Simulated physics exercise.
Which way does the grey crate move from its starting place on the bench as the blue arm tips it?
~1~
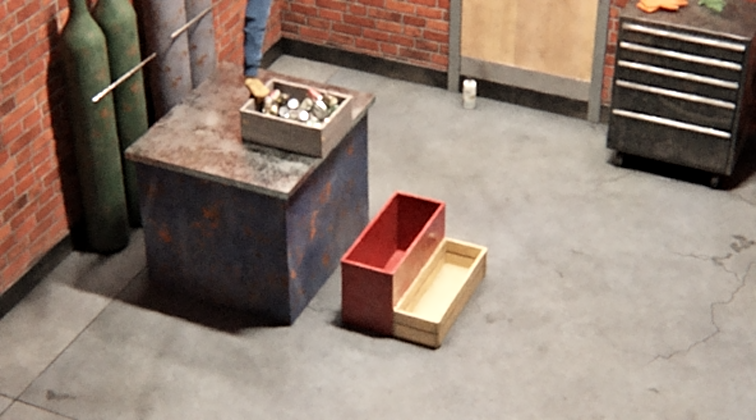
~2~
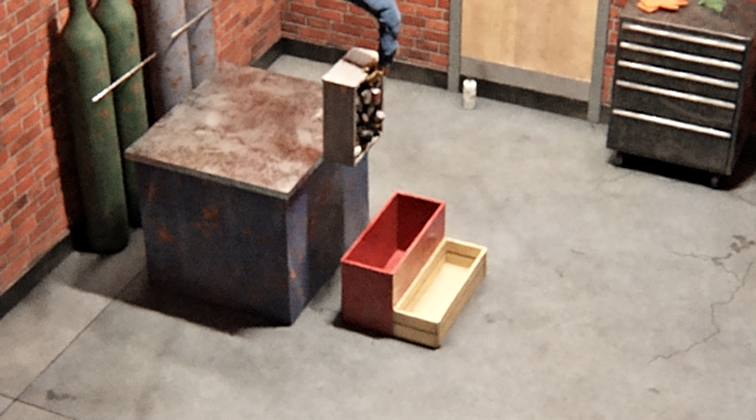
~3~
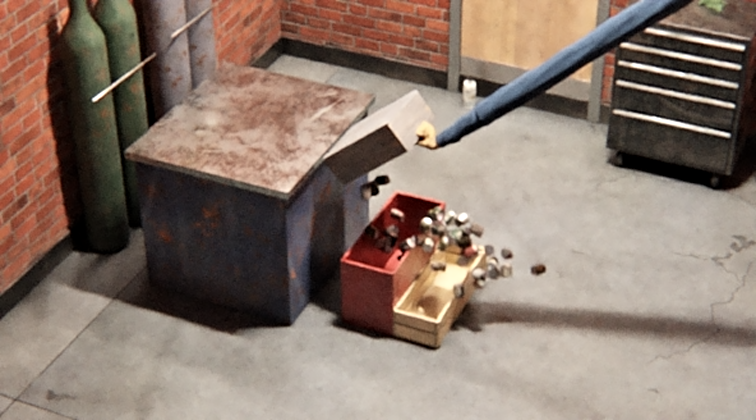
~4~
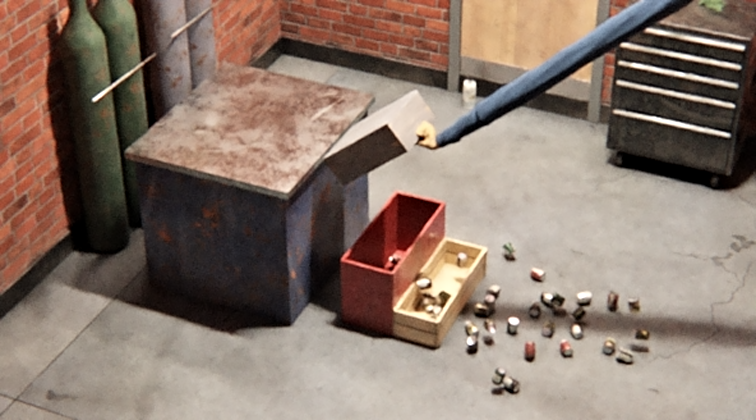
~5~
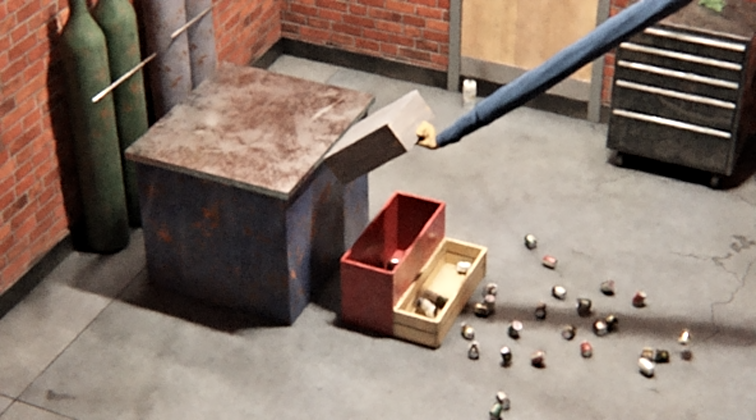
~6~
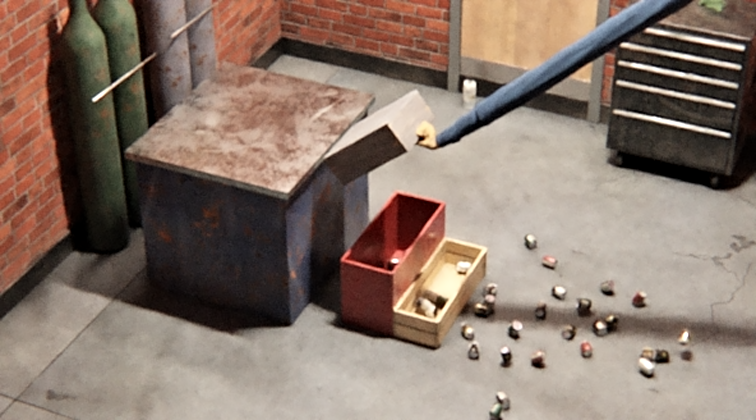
The grey crate moves to the right, past the edge of the bench.
